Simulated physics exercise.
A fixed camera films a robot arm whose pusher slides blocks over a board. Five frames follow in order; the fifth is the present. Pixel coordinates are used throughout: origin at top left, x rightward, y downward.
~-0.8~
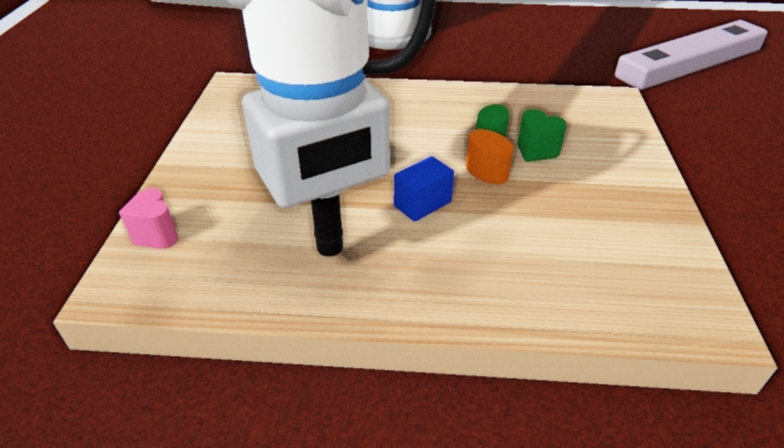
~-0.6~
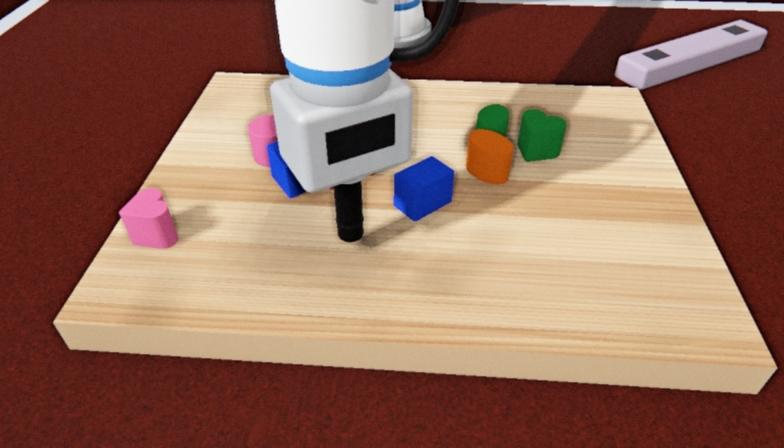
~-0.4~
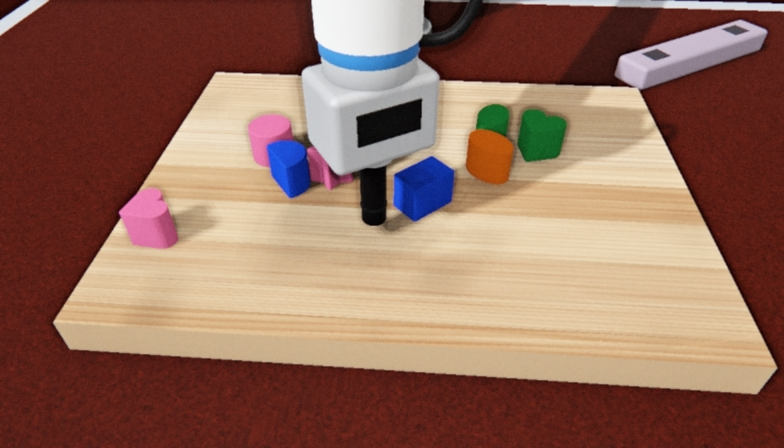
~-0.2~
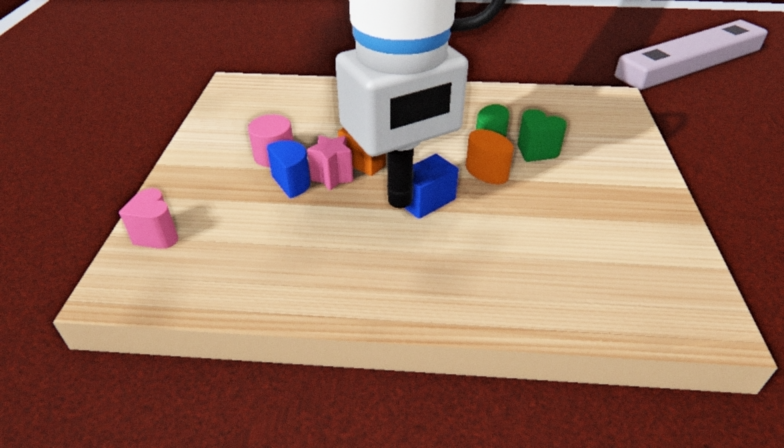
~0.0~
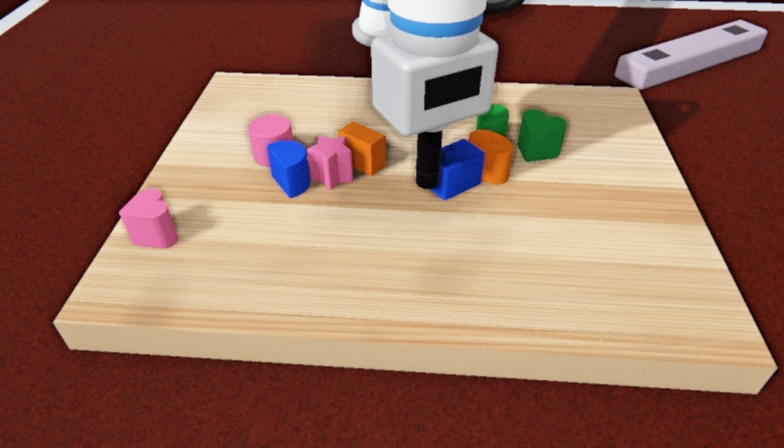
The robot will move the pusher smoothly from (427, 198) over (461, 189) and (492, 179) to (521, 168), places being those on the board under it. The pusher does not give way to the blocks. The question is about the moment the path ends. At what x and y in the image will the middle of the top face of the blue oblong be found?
Its top middle: (546, 123).
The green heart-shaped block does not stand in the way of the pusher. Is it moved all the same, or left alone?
That block is shifted.
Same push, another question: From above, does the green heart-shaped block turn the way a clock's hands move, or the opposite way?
Looking down: Anticlockwise.
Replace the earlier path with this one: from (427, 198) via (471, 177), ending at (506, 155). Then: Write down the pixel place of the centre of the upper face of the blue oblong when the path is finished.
I'd expect the centre of its top face to be at (543, 119).
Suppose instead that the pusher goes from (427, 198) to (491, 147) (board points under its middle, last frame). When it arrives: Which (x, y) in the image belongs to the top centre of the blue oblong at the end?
For the centre of its top, I'd go with (530, 121).
The first path, step by step. One third of the way, pusher at (463, 175); blue oblong at (488, 143); orange oval block at (520, 131); green oval block at (497, 109), turned 15° anticlockwise; green heart-shaped block at (546, 119).
Two thirds of the way, pusher at (495, 164); blue oblong at (519, 133); orange oval block at (550, 122); green oval block at (497, 109), turned 15° anticlockwise; green heart-shaped block at (566, 109), turned 40° anticlockwise.
At the end, pusher at (523, 154); blue oblong at (546, 123); orange oval block at (573, 111); green oval block at (497, 109), turned 15° anticlockwise; green heart-shaped block at (583, 97), turned 50° anticlockwise.
